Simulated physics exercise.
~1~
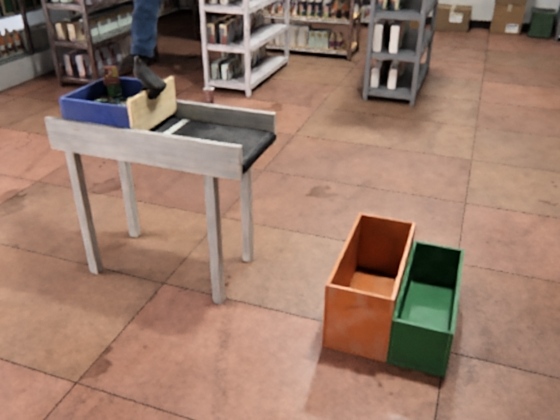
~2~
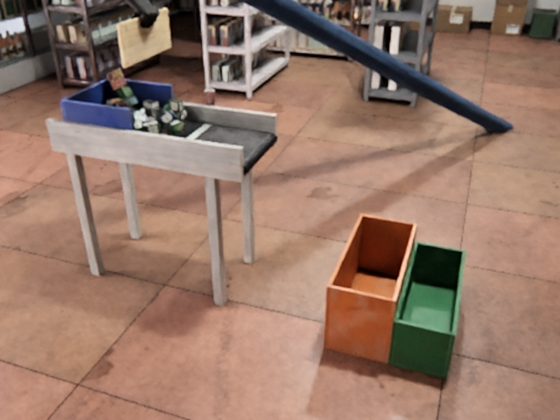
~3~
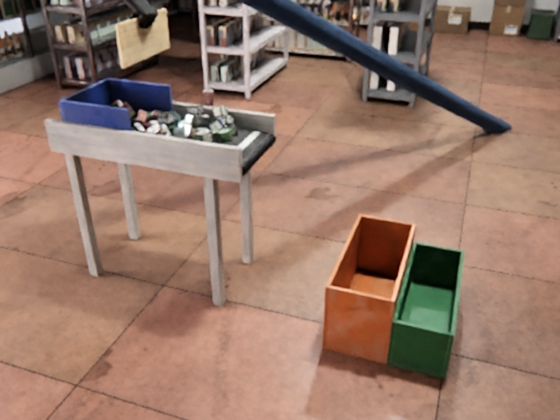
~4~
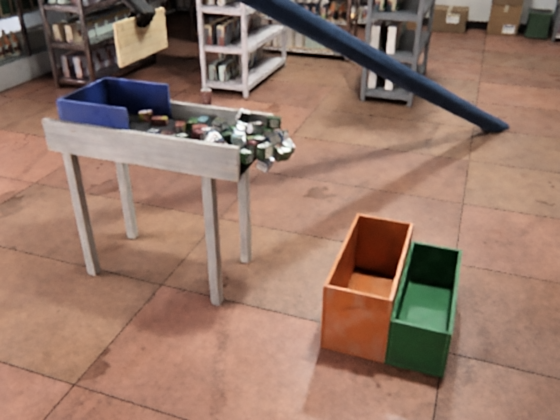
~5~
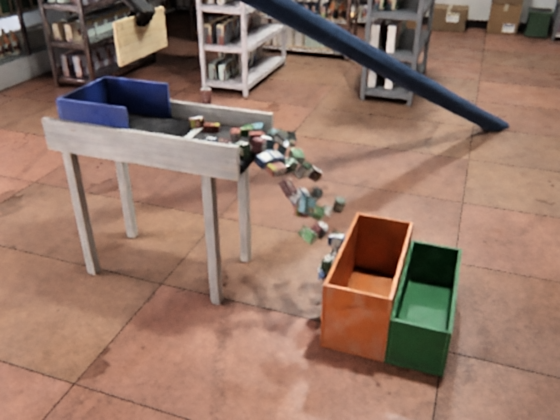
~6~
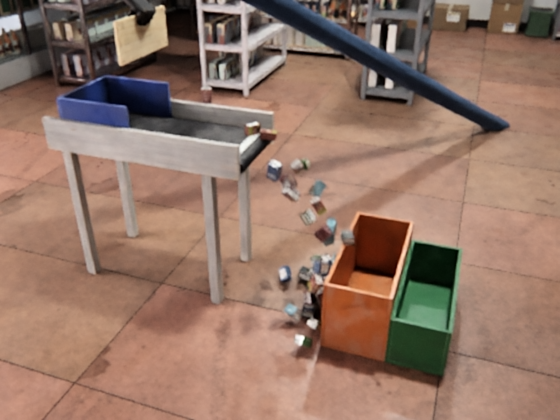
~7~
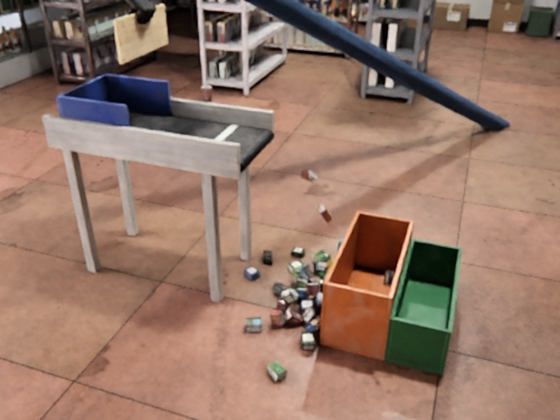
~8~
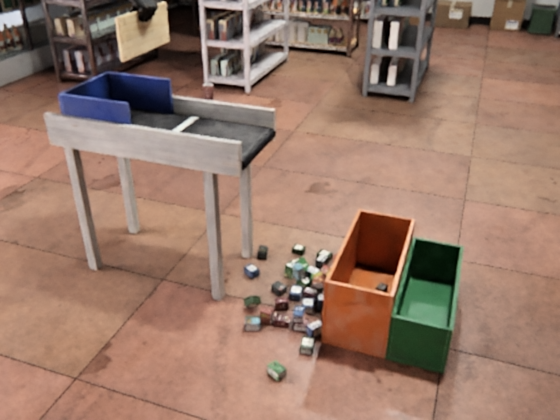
A raised conveyor carried a heap of small cartons out of a blue pen once its gate lifted, and they tumbled off the right end, nearly all landing on the floor short of the orange box, with just one inside it.
